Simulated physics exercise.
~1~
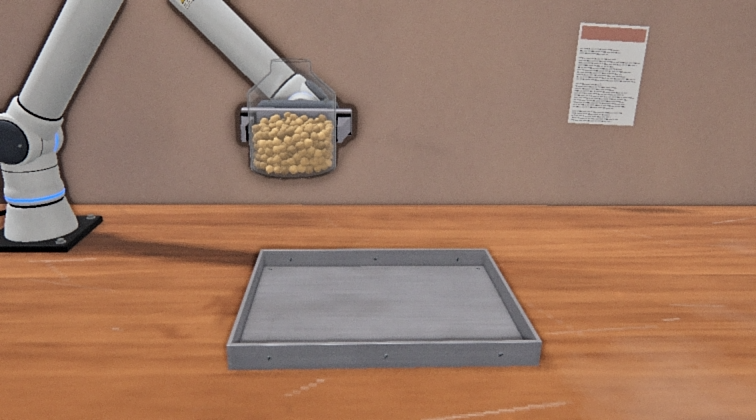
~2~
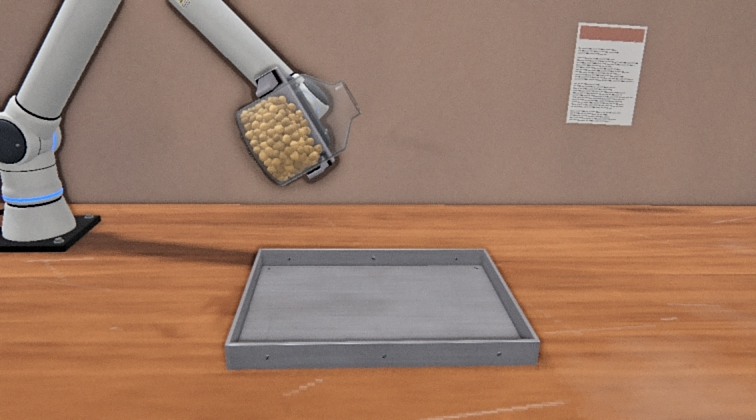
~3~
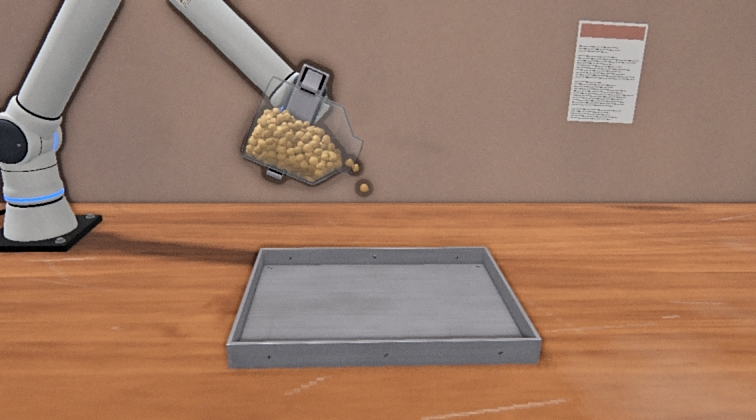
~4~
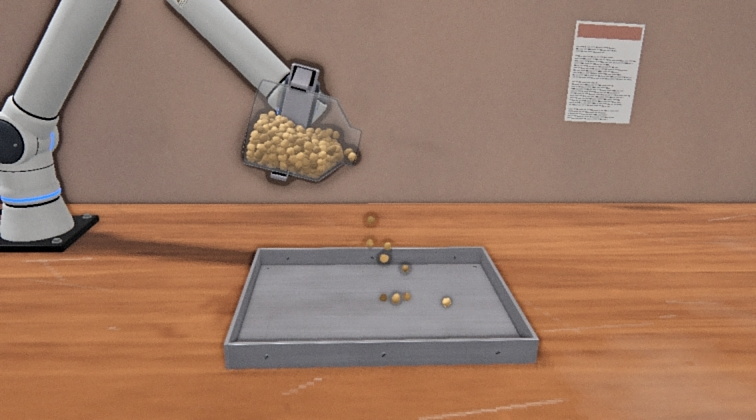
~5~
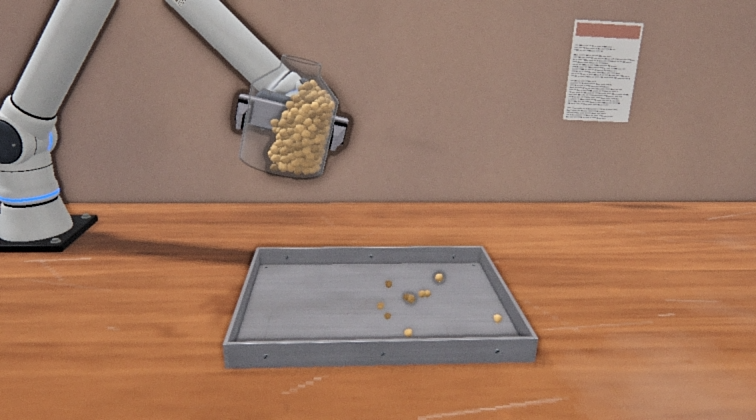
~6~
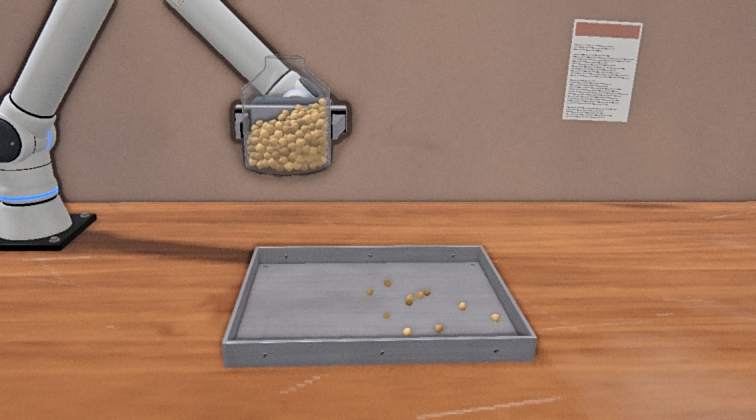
Robot arm tipping a clear jar of dried chickpeas over a grey tray, spilling a few, then turning it upright still mostly full.
